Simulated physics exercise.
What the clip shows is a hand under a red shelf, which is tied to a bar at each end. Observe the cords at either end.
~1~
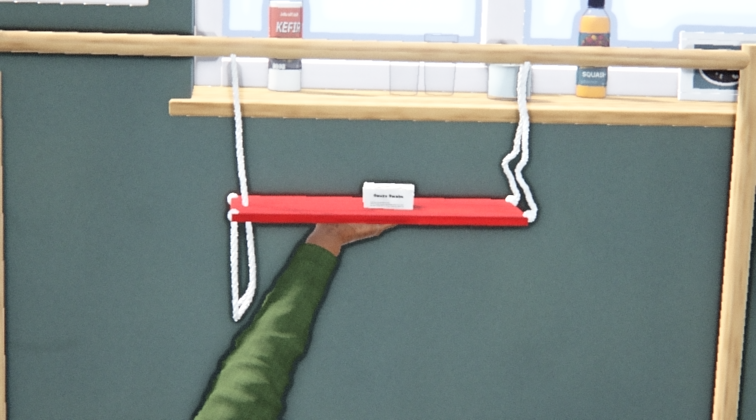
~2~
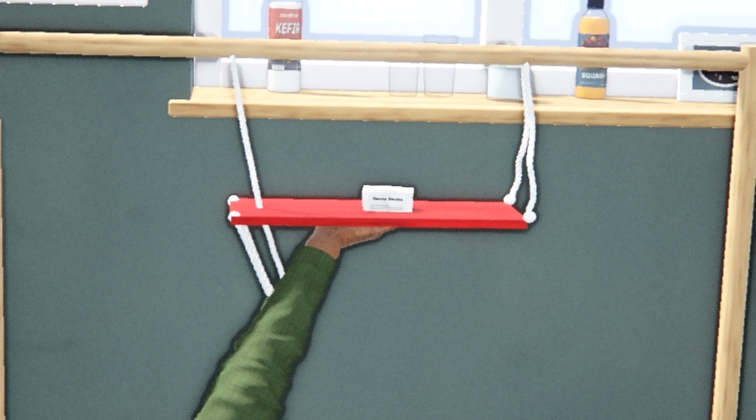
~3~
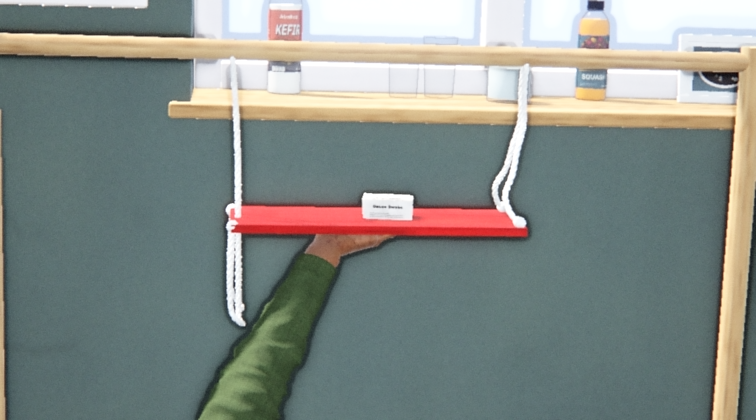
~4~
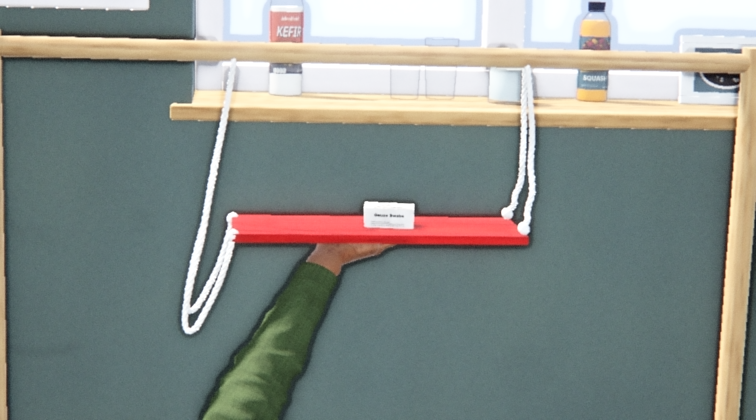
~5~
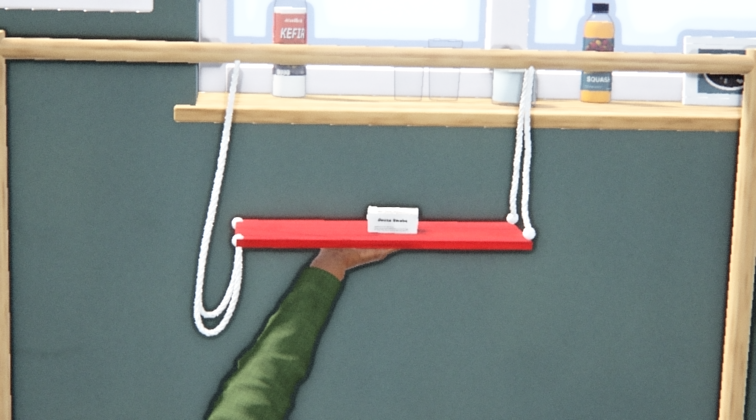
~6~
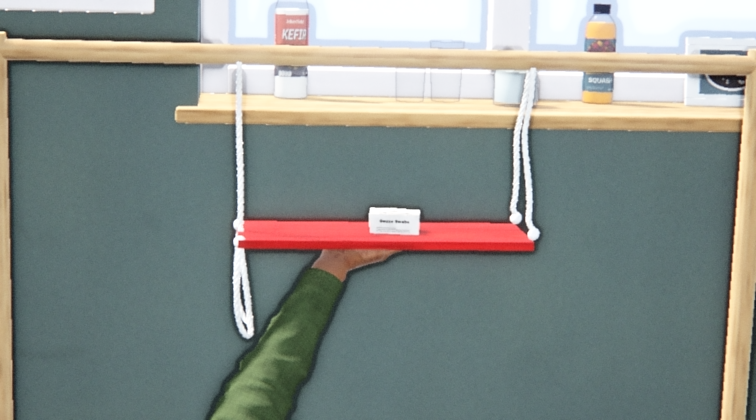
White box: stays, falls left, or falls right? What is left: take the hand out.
I'd bet it escapes to the left when only the cords hold things.
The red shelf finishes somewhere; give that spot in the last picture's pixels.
Once nothing moves, its middle is at (421, 326) in the last view.
Then, 0.42 s past the final frame, board tipped 23° down to the left; box sliding near (271, 326).
Then, 0.96 s past the final frame, board tipped 43° down to the left; box on the floor.
Then, 1.50 s past the final frame, board tipped 45° down to the left; box on the floor.
When it is over, board tipped 41° down to the left; box on the floor. The white box falls from the left end.
